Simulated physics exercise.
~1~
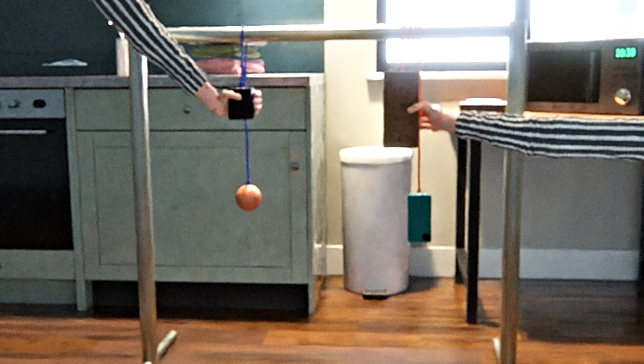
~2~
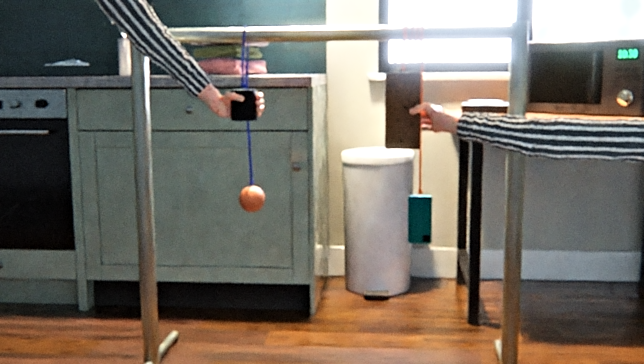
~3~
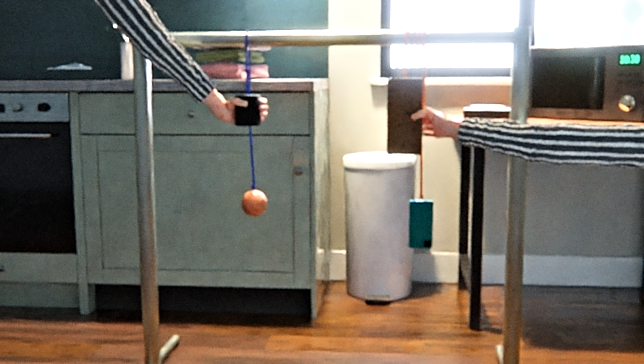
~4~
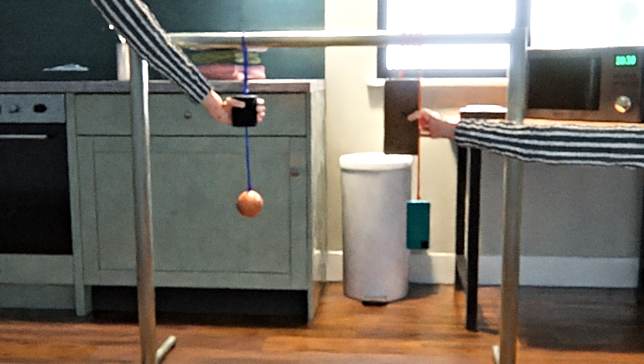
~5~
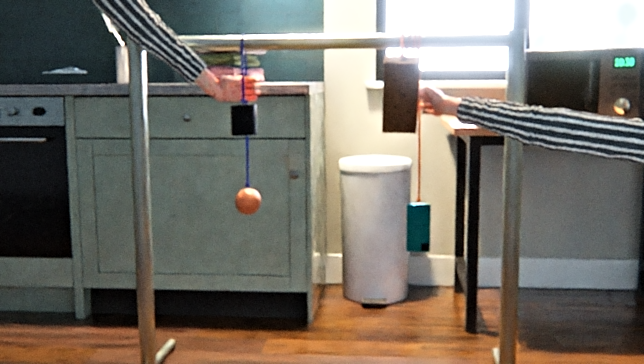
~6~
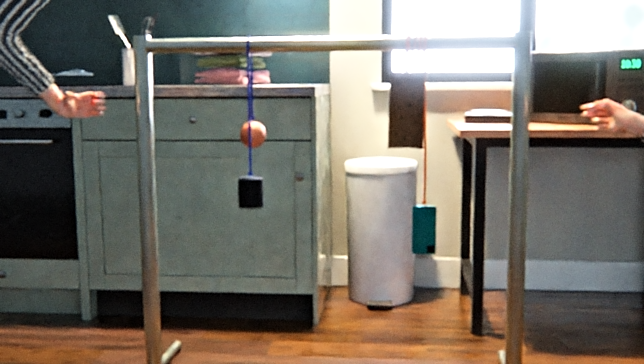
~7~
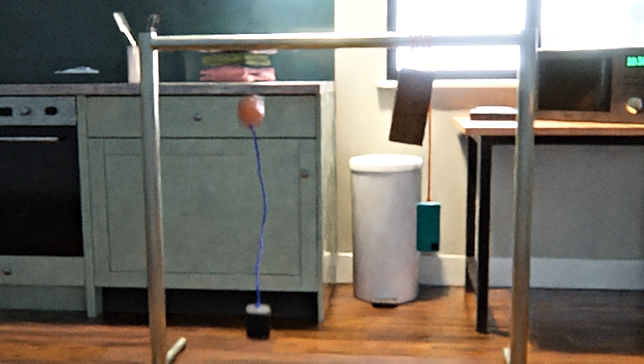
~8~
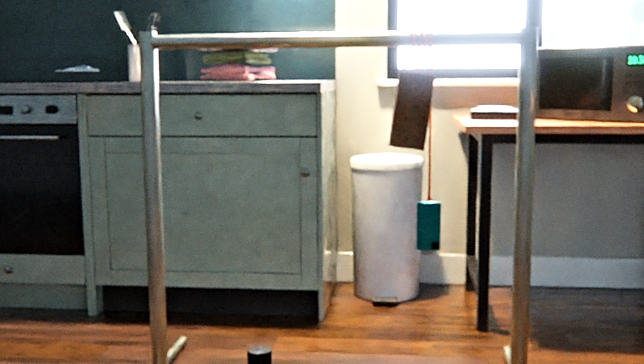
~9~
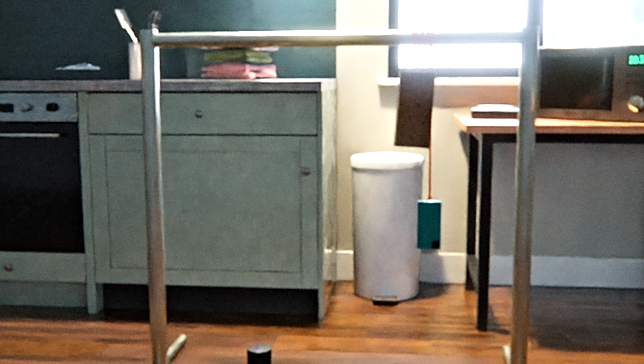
Kitchen, hands releasing blocks strung over a rail, black one dropping to the floor as orange ball rises, brown one staying hung.
